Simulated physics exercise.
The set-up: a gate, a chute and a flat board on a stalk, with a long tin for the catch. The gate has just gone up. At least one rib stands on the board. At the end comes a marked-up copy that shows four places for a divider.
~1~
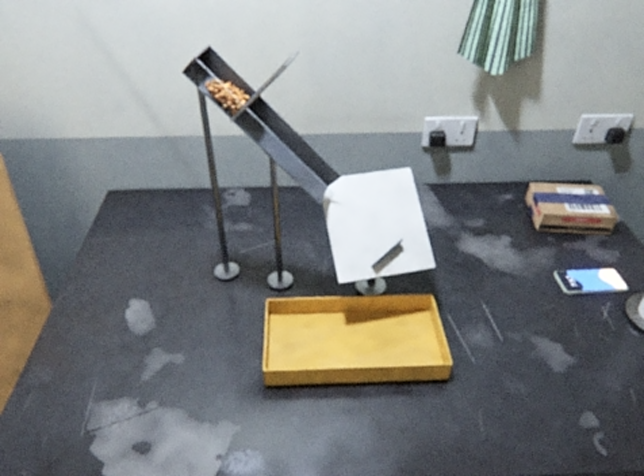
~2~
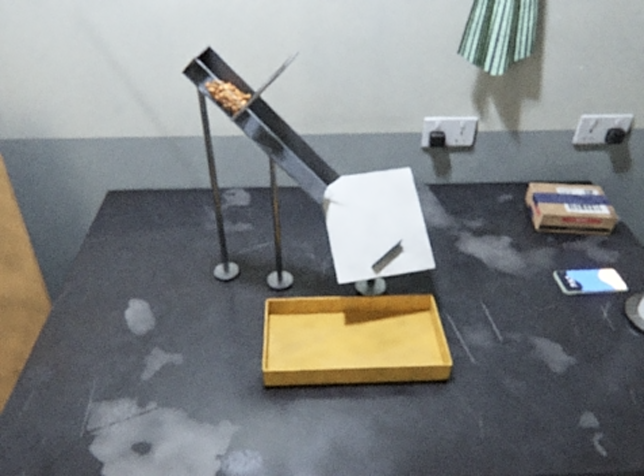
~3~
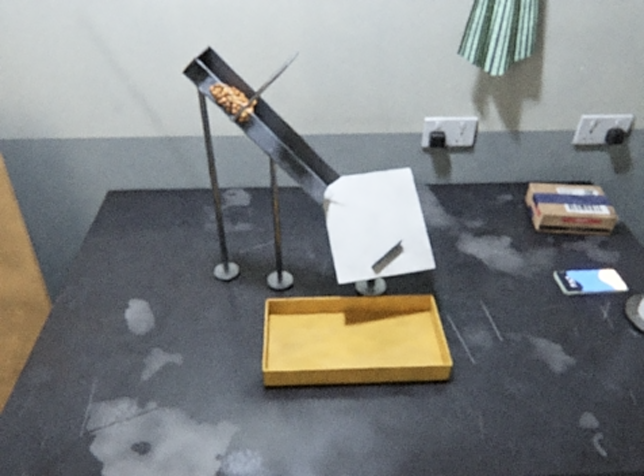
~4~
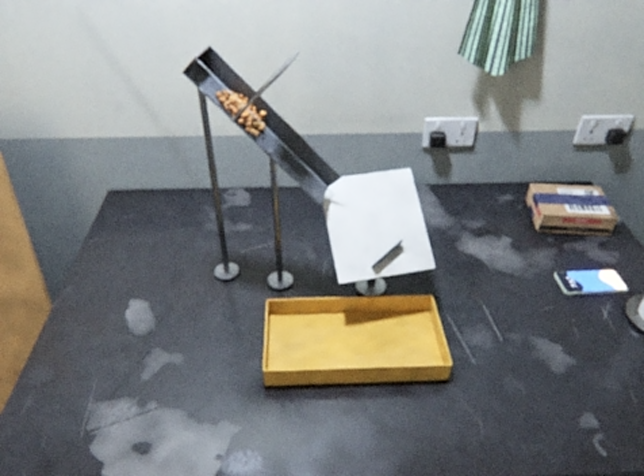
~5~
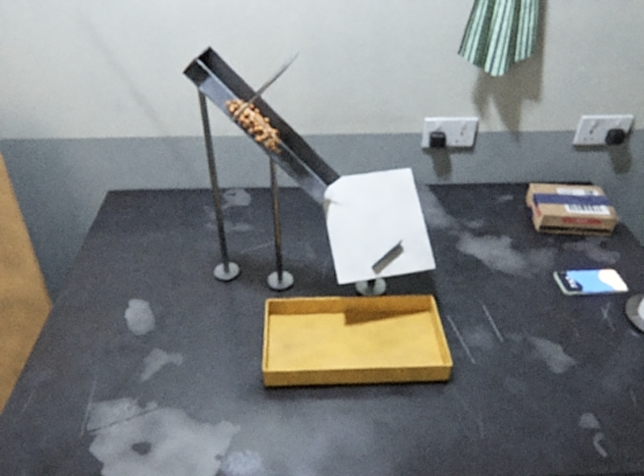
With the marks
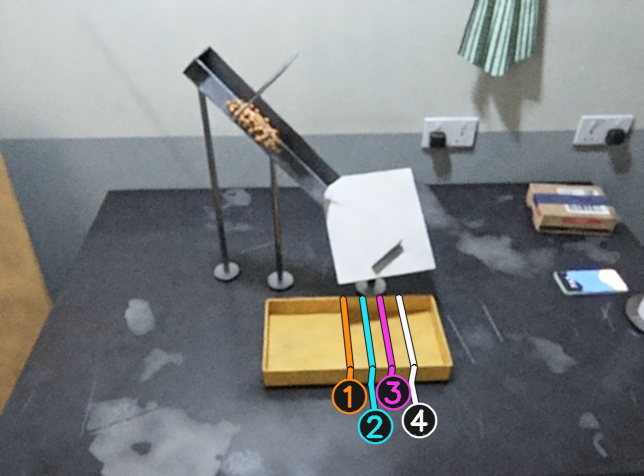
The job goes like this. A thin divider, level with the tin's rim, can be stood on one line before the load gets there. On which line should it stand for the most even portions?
Best: 2.
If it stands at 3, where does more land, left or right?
More lands on the left.
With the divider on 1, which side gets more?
The right side.
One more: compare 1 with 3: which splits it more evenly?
That would be 3.
On the marked copy, line 1 crosses the front rim at (350, 368); line 2 crosses the front rim at (372, 367); line 3 crosses the front rim at (392, 366); line 4 crosses the front rim at (414, 366).
Choosing 1, of what is caught, about a tenth on the left of the divider, almost all on the right.
Choosing 2, of what is caught, roughly half on the left of the divider, roughly half on the right.
Choosing 3, of what is caught, the larger part on the left of the divider, roughly a quarter on the right.
Choosing 4, of what is caught, the larger part on the left of the divider, roughly a quarter on the right.
